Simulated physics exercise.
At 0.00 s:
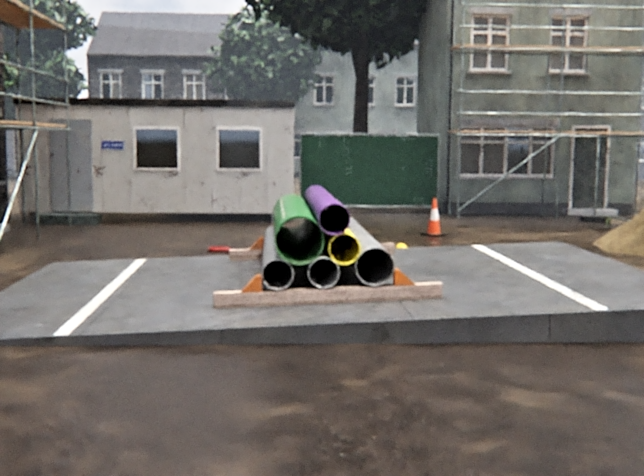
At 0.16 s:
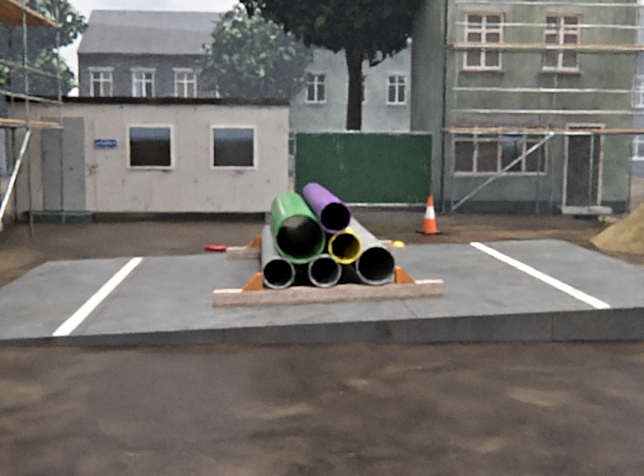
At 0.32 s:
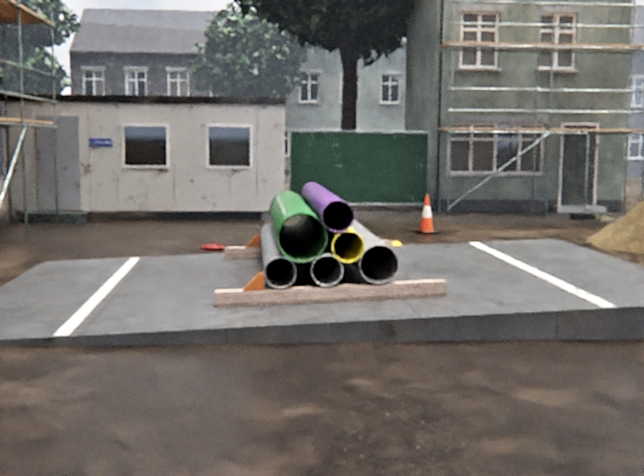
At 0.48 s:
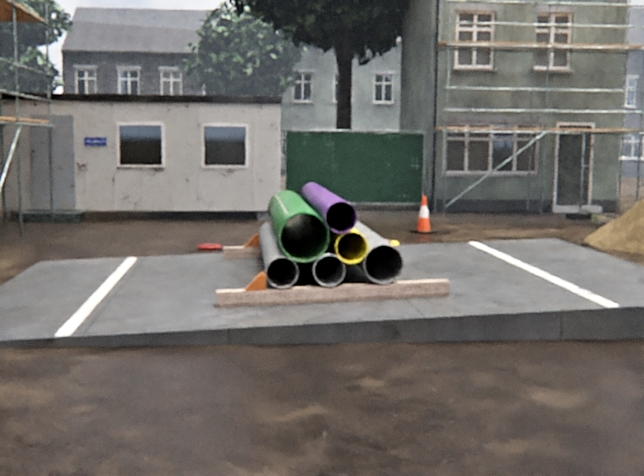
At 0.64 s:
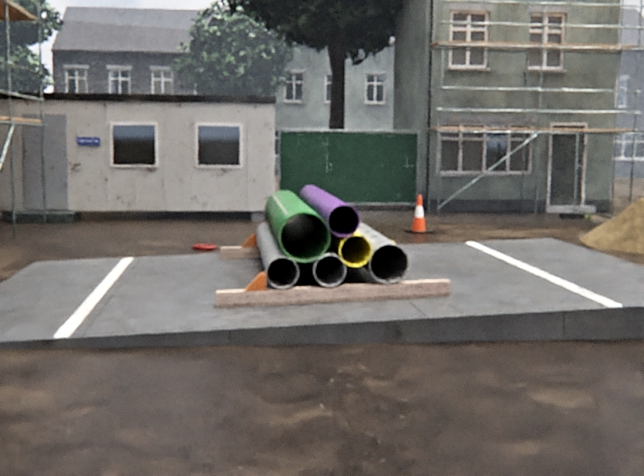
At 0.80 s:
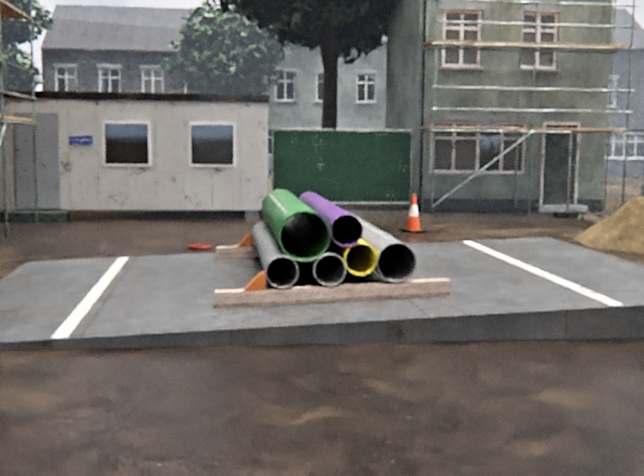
Building site, right-hand orange chock vanishing from a pipe stack, a grey pipe edging right, yellow and purple ones sinking slightly.
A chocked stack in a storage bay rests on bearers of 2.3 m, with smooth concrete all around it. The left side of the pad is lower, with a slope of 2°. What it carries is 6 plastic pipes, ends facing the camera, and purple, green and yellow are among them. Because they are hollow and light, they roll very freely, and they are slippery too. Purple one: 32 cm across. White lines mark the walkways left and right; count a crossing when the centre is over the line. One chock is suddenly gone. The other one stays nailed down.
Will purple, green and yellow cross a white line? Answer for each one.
Purple pipe: Short of the lines; green: Short of the lines; yellow: Short of the lines.
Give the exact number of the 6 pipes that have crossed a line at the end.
I count 0 altogether.
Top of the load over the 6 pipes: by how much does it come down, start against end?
Some 15 centimetres.
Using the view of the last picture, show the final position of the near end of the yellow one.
Roughly (394, 267).
Then, 2.3 s in, purple is on the bearers, 90 cm from the bearers' right end; green is up on others, 90 cm from the bearers' left end; yellow is on the bearers, 50 cm from the bearers' right end, rolling right; 0 past a line.
In the end (4.4 s), purple is on the bearers, 90 cm from the bearers' right end; green is up on others, 90 cm from the bearers' left end; yellow is on the bearers, 55 cm from the bearers' right end; 0 past a line.
